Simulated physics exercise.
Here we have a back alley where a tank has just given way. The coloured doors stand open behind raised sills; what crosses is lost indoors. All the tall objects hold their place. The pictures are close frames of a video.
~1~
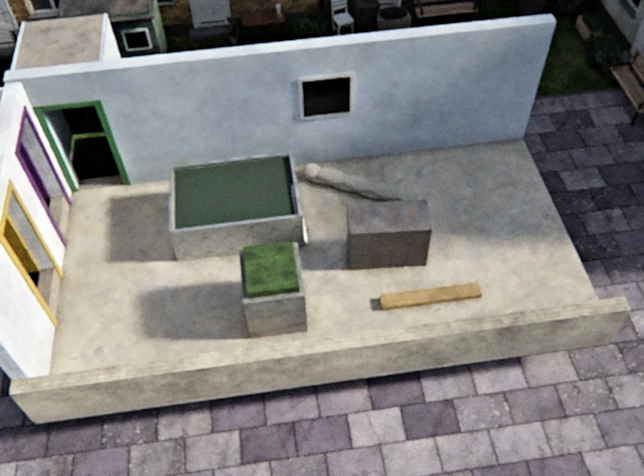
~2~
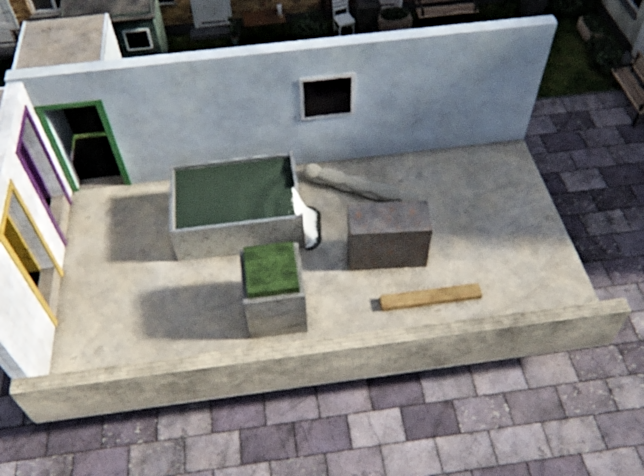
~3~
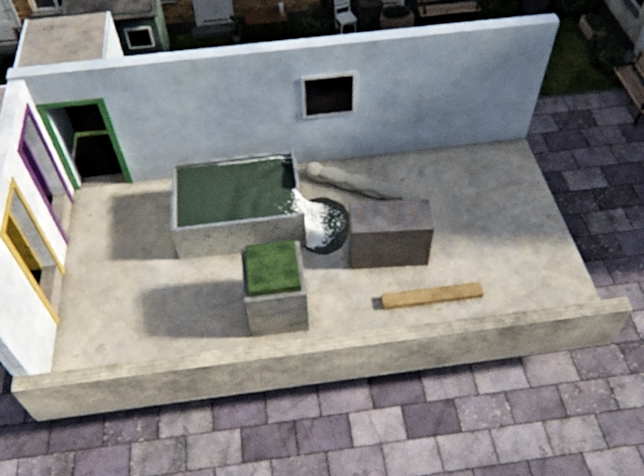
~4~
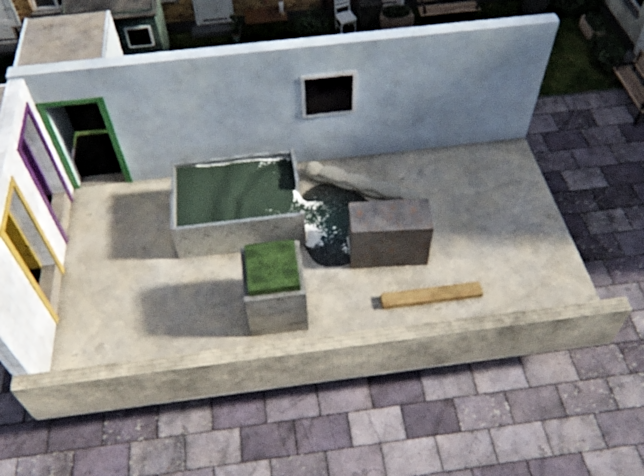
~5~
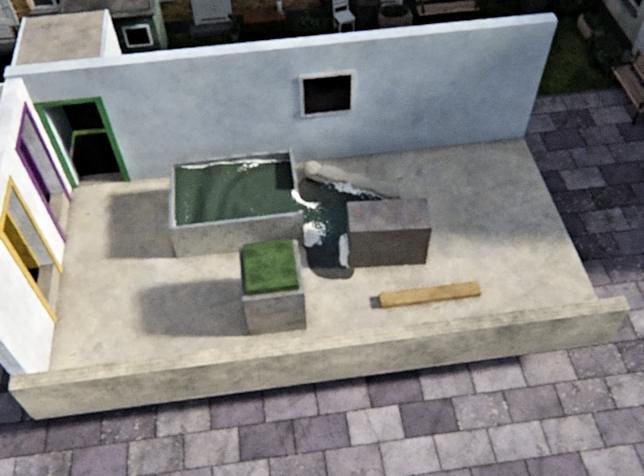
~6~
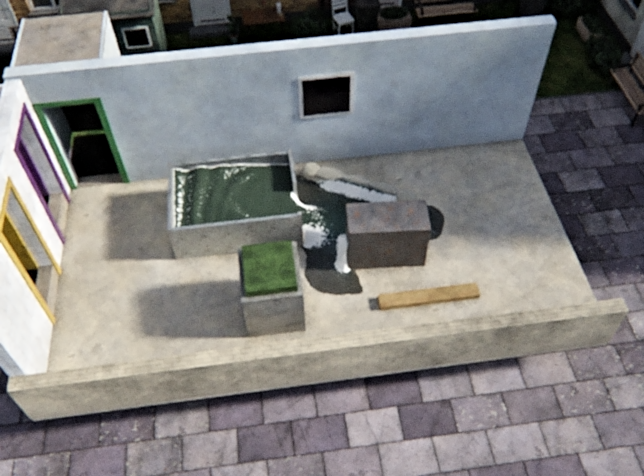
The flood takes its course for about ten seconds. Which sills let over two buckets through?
One by one: The purple door stays under that; the green door stays under that; the yellow door stays under that.
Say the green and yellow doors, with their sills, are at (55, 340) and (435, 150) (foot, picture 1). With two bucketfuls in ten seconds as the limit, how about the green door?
In short: The green door stays under.
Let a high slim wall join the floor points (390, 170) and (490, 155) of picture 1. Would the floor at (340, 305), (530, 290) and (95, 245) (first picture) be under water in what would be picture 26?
In turn: Flooded, covered, free of water.
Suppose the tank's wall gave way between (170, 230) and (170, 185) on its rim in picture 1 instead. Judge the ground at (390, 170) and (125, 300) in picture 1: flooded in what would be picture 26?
In that order: Not flooded, under water.
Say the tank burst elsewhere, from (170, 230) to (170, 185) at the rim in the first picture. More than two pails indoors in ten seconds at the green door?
The green door takes more.
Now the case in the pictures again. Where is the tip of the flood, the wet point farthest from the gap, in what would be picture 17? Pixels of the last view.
I would point to (580, 297).
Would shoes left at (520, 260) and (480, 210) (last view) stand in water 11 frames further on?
In turn: Wet, awash.
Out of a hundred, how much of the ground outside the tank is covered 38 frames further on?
I make it 65 per cent.
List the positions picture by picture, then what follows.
In the first picture, still water in the tank at (234, 193).
In the second picture, the front is at (309, 248), out from the gap at (298, 217).
In the third picture, the front is at (344, 214), out from the gap at (300, 218).
In the fourth picture, water pours out at (300, 218) and has run to a hidden place.
In the fifth picture, the front is at a hidden place, out from the gap at (298, 218).
In the sixth picture, water pours out at (297, 219) and has run to (438, 223).
A moment on, water covers 20 % of the floor; the purple door not reached, the green door not reached, the yellow door not reached.
Next, water covers 40 % of the floor; the purple door not reached, the green door not reached, the yellow door not reached.
Then, water covers 55 % of the floor; the purple door not reached, the green door not reached, the yellow door not reached.
Later, water covers 65 % of the floor; the purple door not reached, the green door not reached, the yellow door wet at the sill, nothing in.
In the end, water covers 80 % of the floor; the purple door wet at the sill, nothing in, the green door wet at the sill, nothing in, the yellow door wet at the sill, nothing in.
